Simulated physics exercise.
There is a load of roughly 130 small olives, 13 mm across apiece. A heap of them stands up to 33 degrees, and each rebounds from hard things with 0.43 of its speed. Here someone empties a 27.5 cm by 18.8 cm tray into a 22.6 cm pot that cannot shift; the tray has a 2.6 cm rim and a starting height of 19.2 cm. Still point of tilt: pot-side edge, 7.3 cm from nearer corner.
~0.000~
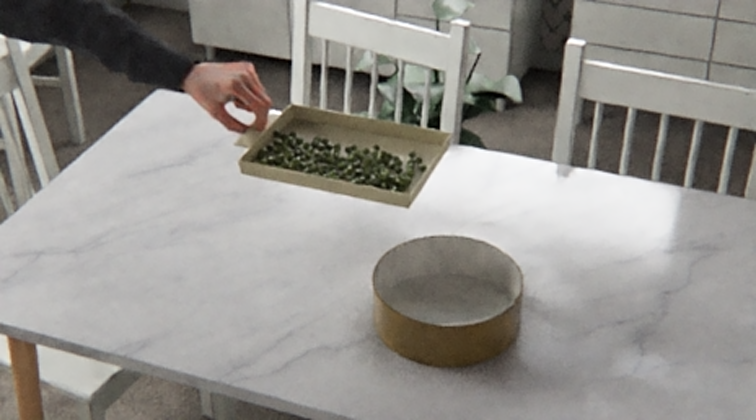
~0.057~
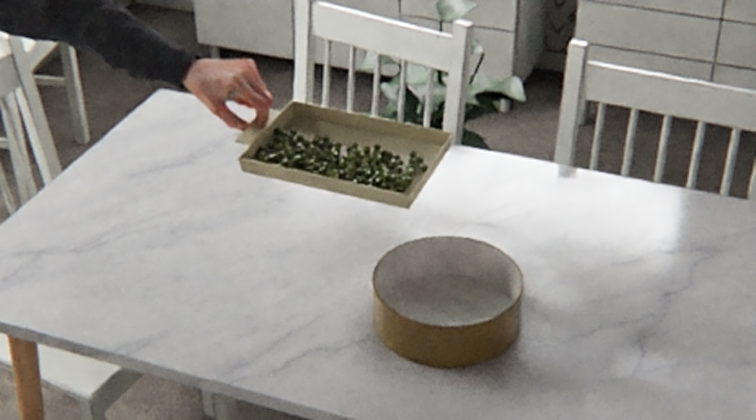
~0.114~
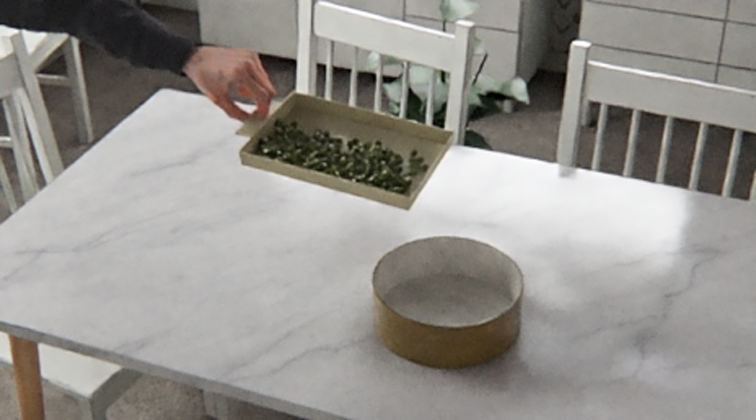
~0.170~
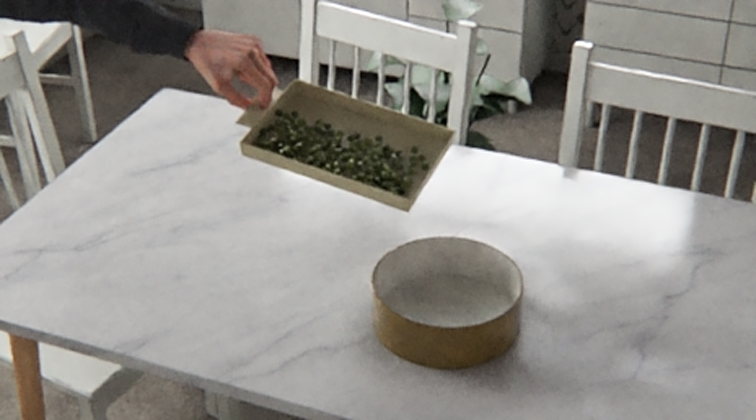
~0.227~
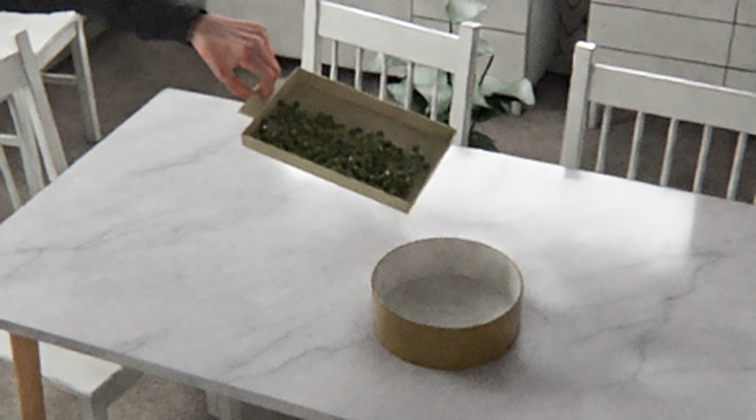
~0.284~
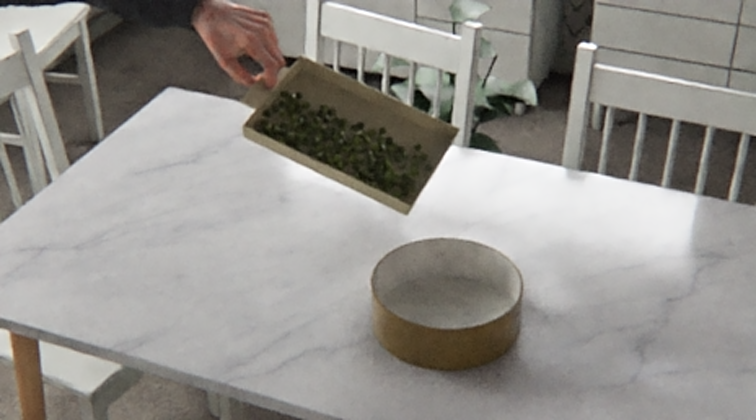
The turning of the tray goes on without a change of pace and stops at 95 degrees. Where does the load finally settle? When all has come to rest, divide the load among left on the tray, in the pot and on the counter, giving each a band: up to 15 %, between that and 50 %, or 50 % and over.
Tray: Up to 15 %; pot: 50 % and over; counter: Up to 15 %.
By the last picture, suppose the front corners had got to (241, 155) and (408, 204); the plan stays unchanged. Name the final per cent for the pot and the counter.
Split: Pot = 45, counter = 55.
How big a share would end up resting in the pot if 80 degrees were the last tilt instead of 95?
Estimated share: About 15 %.
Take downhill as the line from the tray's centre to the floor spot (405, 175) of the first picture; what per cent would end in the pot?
I'd estimate about 75 %.
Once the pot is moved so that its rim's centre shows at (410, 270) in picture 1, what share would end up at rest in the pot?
I'd expect near 95 per cent.
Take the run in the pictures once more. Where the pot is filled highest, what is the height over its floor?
Roughly 2.5 cm.
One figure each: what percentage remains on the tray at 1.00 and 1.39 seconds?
The figures go 100 and then 40.
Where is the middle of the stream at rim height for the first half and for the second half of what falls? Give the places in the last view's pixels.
First near (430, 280), later near (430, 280).
After 0.71 s, tilt 55 degrees; the tray holds 100 %, the pot 0 %.
After 1.00 s, tilt 80 degrees; the tray holds 100 %, the pot 0 %.
After 1.39 s, tilt 95 degrees; the tray holds 40 %, the pot 25 %.
At rest (2.4 s), tray 0 %, pot 100 %, counter 0 %.
